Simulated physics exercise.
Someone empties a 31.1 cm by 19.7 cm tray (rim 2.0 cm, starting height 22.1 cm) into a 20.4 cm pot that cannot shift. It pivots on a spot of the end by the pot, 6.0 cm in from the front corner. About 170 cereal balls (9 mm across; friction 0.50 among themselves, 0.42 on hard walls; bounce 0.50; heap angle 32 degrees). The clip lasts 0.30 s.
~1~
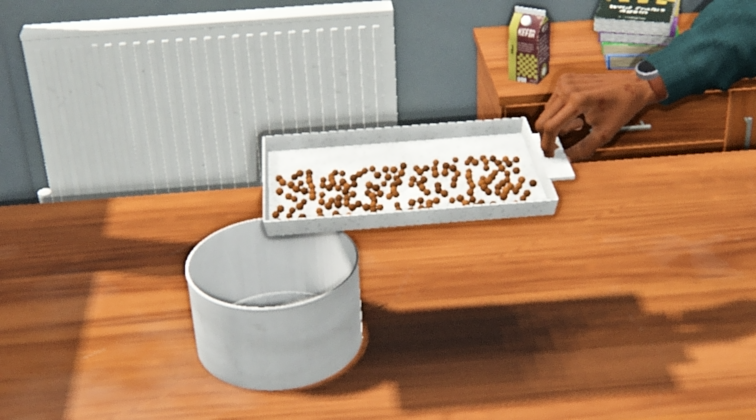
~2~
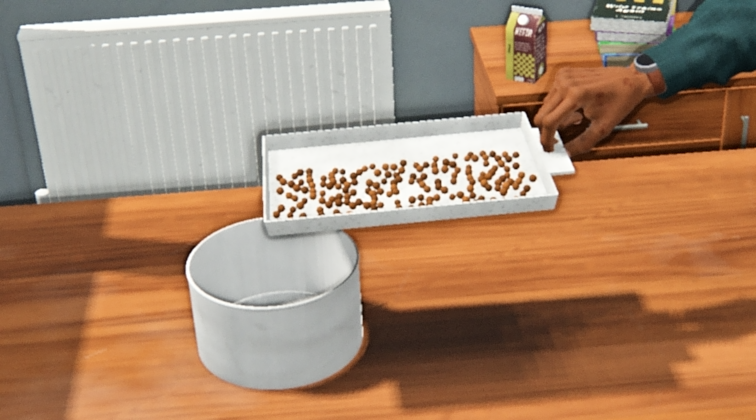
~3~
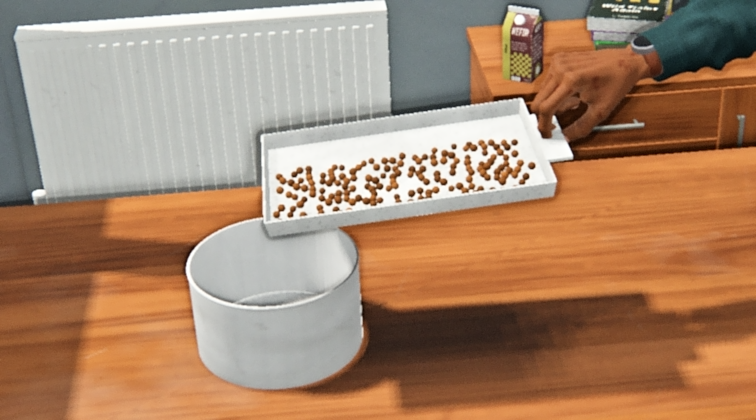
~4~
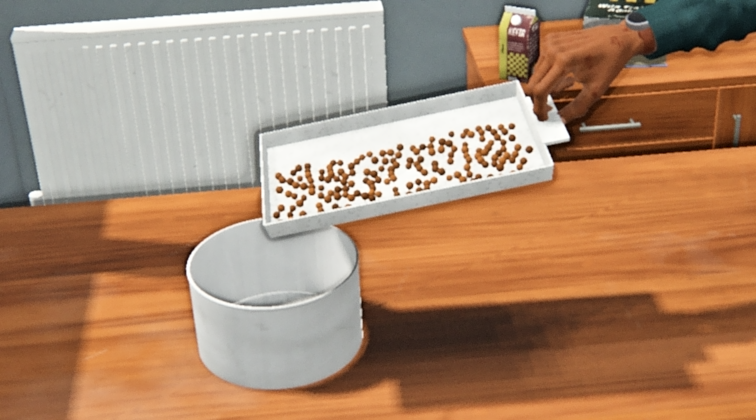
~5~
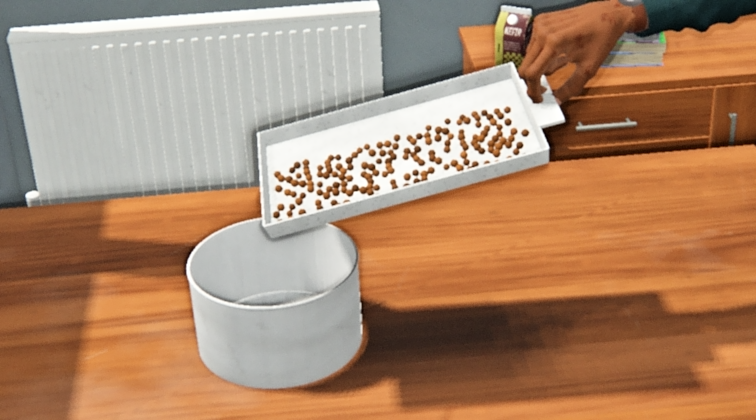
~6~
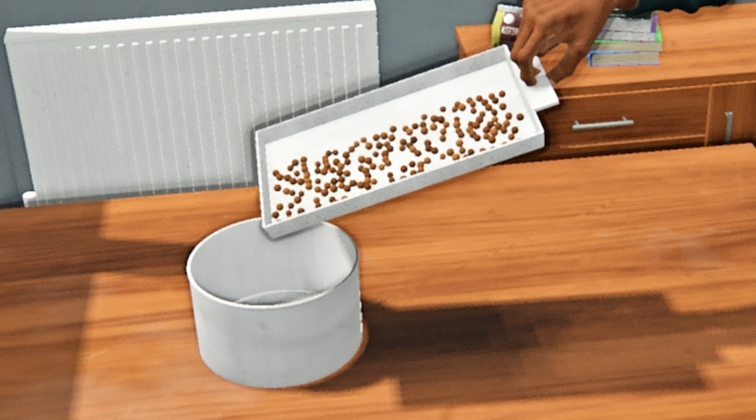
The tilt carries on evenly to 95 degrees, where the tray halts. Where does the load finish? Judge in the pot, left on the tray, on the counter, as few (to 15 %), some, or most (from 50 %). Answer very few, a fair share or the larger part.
In the pot: A fair share; left on the tray: Very few; on the counter: The larger part.
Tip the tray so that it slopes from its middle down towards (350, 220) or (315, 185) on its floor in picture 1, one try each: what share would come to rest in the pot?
About 10 and 85 per cent.
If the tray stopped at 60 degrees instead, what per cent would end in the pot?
Then about 0 per cent.
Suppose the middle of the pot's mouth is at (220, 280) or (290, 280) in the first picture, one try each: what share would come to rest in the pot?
About 85 and 80 per cent.
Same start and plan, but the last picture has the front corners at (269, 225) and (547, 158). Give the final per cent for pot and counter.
Pot 10, counter 85.
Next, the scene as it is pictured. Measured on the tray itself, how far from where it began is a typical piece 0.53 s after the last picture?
Roughly 10 cm.
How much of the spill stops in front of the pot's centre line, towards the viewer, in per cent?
Some 100 per cent.
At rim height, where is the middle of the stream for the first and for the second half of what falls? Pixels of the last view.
First near (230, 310), later near (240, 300).
Then, 0.53 s after the last picture, tilt 54 degrees; the tray holds 100 %, the pot 0 %.
Then, 0.89 s after the last picture, tilt 79 degrees; the tray holds 85 %, the pot 0 %.
Then, 1.34 s after the last picture, tilt 95 degrees; the tray holds 20 %, the pot 5 %.
In the end, pot 40 %, tray 0 %, counter 60 %.
